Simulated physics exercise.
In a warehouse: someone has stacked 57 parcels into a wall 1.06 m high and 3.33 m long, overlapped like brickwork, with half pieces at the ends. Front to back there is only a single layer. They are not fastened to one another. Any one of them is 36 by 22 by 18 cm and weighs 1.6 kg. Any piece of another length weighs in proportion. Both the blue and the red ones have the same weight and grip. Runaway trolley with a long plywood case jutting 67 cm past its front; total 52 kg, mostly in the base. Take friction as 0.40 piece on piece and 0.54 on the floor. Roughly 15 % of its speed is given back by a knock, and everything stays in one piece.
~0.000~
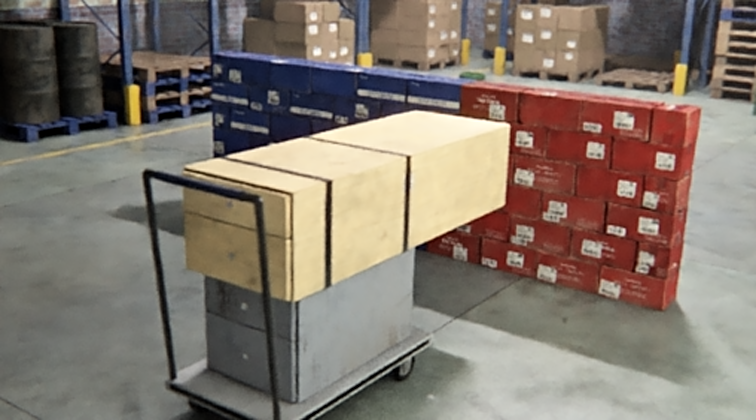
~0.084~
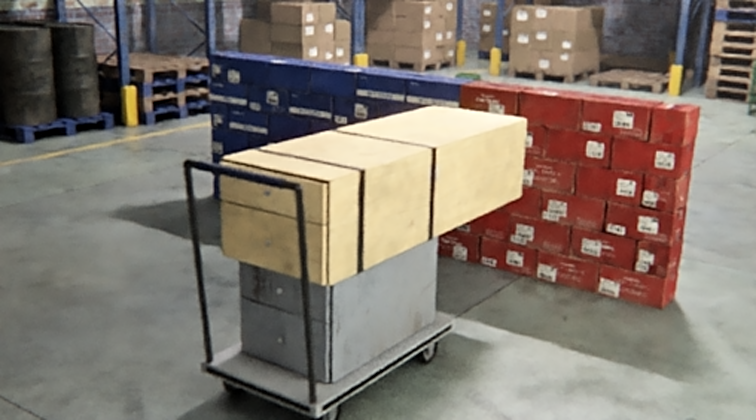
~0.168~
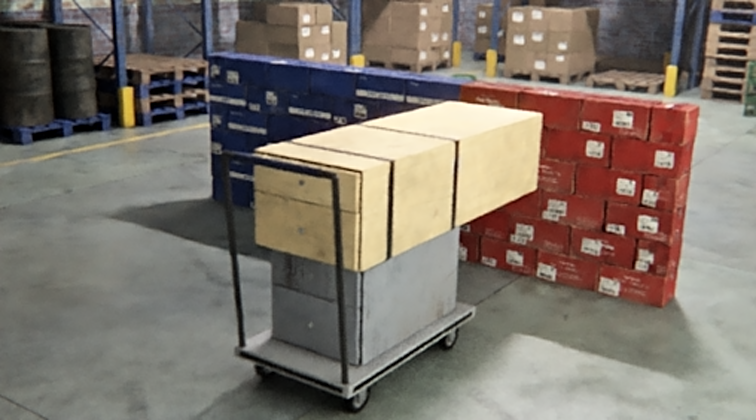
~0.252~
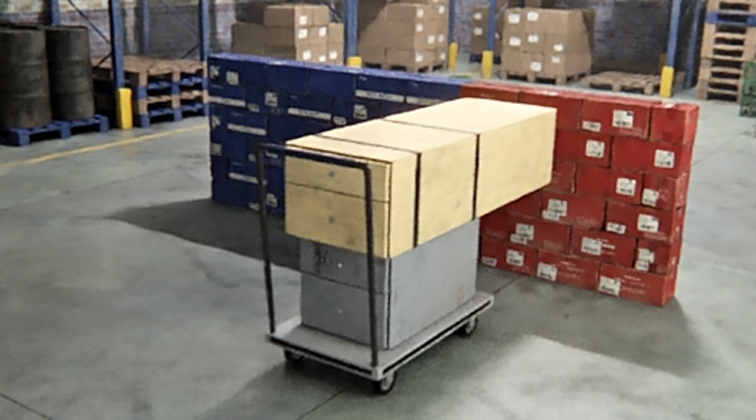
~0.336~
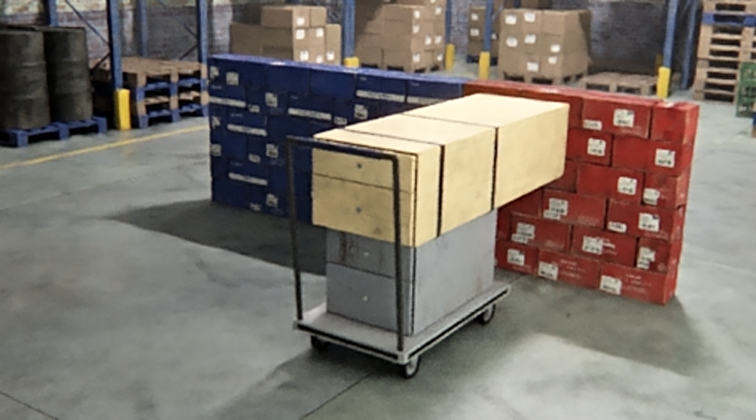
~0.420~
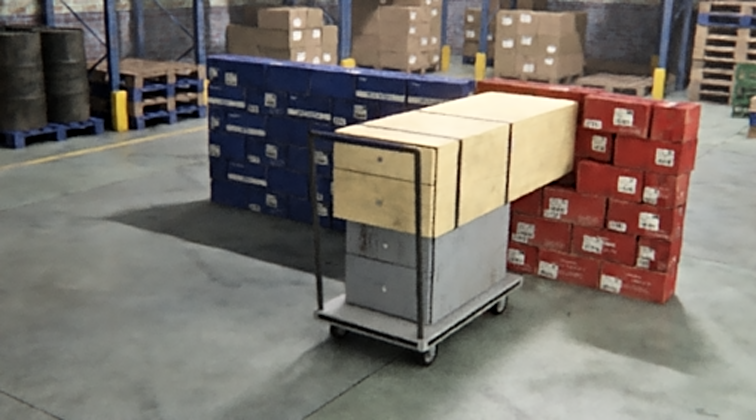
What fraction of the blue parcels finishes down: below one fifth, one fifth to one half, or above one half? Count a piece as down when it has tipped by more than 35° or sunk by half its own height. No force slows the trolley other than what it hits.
Below one fifth.
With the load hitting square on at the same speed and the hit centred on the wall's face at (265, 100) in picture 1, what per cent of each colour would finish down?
The red ones would be 0 per cent down and the blue ones 30 per cent.
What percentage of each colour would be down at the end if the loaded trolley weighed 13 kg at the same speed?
Down at the end: Red 40 per cent, blue 0 per cent.
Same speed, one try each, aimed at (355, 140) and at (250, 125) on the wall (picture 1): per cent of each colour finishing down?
You'd get red at 10 followed by 0, and blue at 40 followed by 40 percent.
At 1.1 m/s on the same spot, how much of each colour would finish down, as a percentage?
Then red 40, blue 0 per cent.
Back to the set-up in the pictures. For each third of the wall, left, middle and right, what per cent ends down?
From the left: 0, then 10, then 30 percent.
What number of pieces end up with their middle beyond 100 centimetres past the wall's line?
Estimate: Some 4.
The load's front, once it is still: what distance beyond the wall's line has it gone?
About 110 centimetres.
After 0.74 s, load 65 cm past the wall's line, still rolling; none of the 33 blue parcels down (7 of 57 in all colours); top blue parcel unmoved; top red parcel 33° from how it stood, 41 cm lower.
After 1.12 s, load 99 cm past the wall's line, still rolling; 1 of the 33 blue parcels down (9 of 57 in all colours); top blue parcel unmoved; top red parcel upside down.
In the end (2.8 s), load 1.12 m past the wall's line, stopped; 1 of the 33 blue parcels down (9 of 57 in all colours); top blue parcel unmoved; top red parcel upside down. That is 3 per cent. From the last view, middles, top blue parcel near (390, 88), top red parcel near (539, 178).
